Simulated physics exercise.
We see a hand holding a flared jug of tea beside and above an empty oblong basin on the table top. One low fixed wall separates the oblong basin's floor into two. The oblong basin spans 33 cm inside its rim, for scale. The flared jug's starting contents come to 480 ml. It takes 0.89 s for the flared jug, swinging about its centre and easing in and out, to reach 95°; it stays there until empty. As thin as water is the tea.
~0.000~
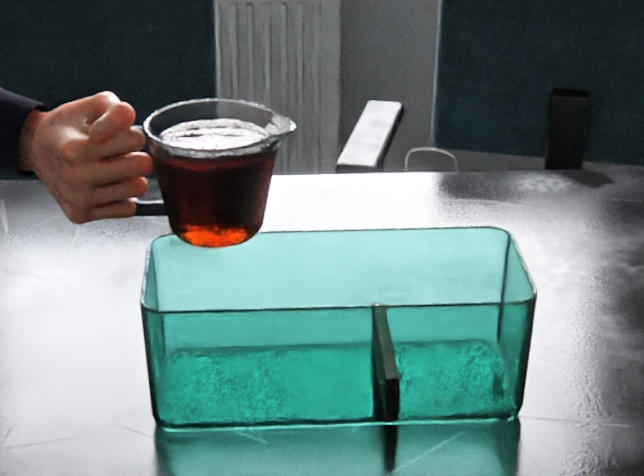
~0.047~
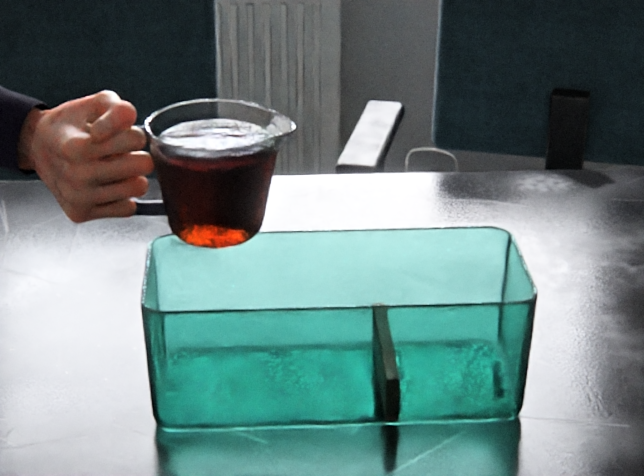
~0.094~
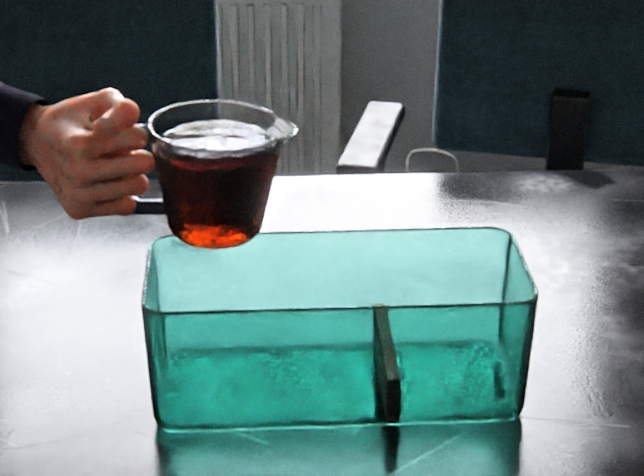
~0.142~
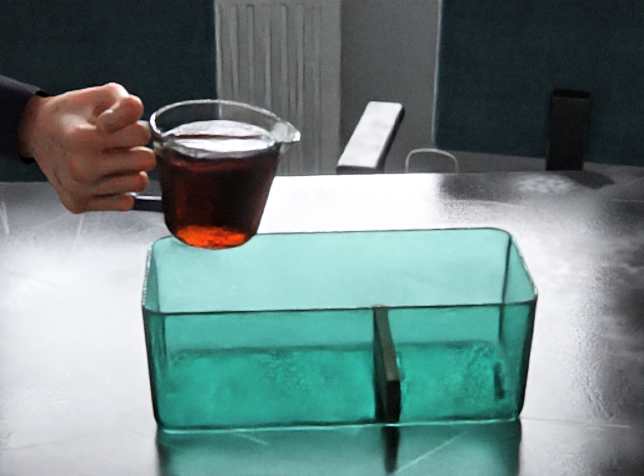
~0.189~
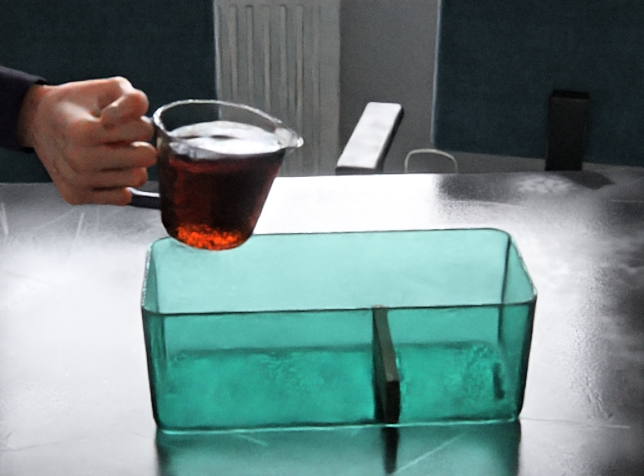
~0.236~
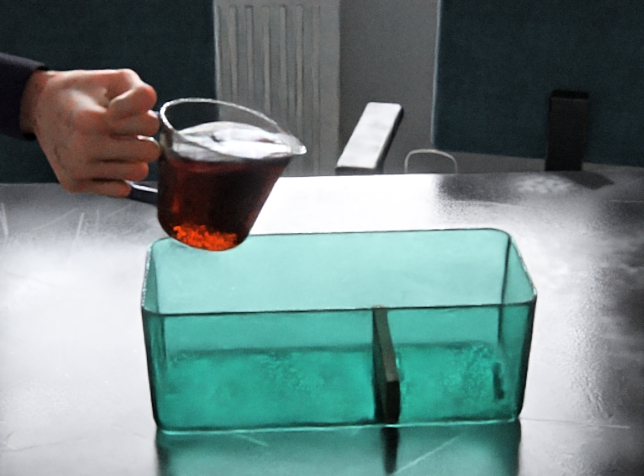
A hand holding a glass jug of dark tea above a divided green basin, slowly tilting the jug to the right.
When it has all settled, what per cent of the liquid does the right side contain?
The right side contains about 8 per cent.
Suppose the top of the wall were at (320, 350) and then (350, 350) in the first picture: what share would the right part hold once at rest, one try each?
Roughly 95 per cent, then 60 per cent.
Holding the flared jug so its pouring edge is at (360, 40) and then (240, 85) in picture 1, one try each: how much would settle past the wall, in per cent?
I'd say 90 percent on the first go, 5 percent on the next.
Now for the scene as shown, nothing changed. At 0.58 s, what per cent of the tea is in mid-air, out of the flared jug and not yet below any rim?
Close to 20 in a hundred.
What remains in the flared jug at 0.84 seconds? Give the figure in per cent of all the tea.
About 16 per cent.
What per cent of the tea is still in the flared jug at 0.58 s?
Fraction remaining: Approx. 64 per cent.
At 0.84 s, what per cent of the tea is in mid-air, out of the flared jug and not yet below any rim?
It comes to some 8 percent of the total.
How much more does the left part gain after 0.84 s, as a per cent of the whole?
20 %.
After 0.58 s the tilt is 70° and 64 per cent is still to pour, 15 is left of the wall and 1 right of it.
After 0.84 s the tilt is 94° and 15 per cent is still to pour, 72 is left of the wall and 5 right of it.
After 1.10 s the tilt is 95° and 1 per cent is still to pour, 91 is left of the wall and 7 right of it.
After 1.39 s the tilt is 95° and 0 per cent is still to pour, 92 is left of the wall and 8 right of it.
In the end 92 per cent lies left of the wall, 8 right of it and 1 outside.
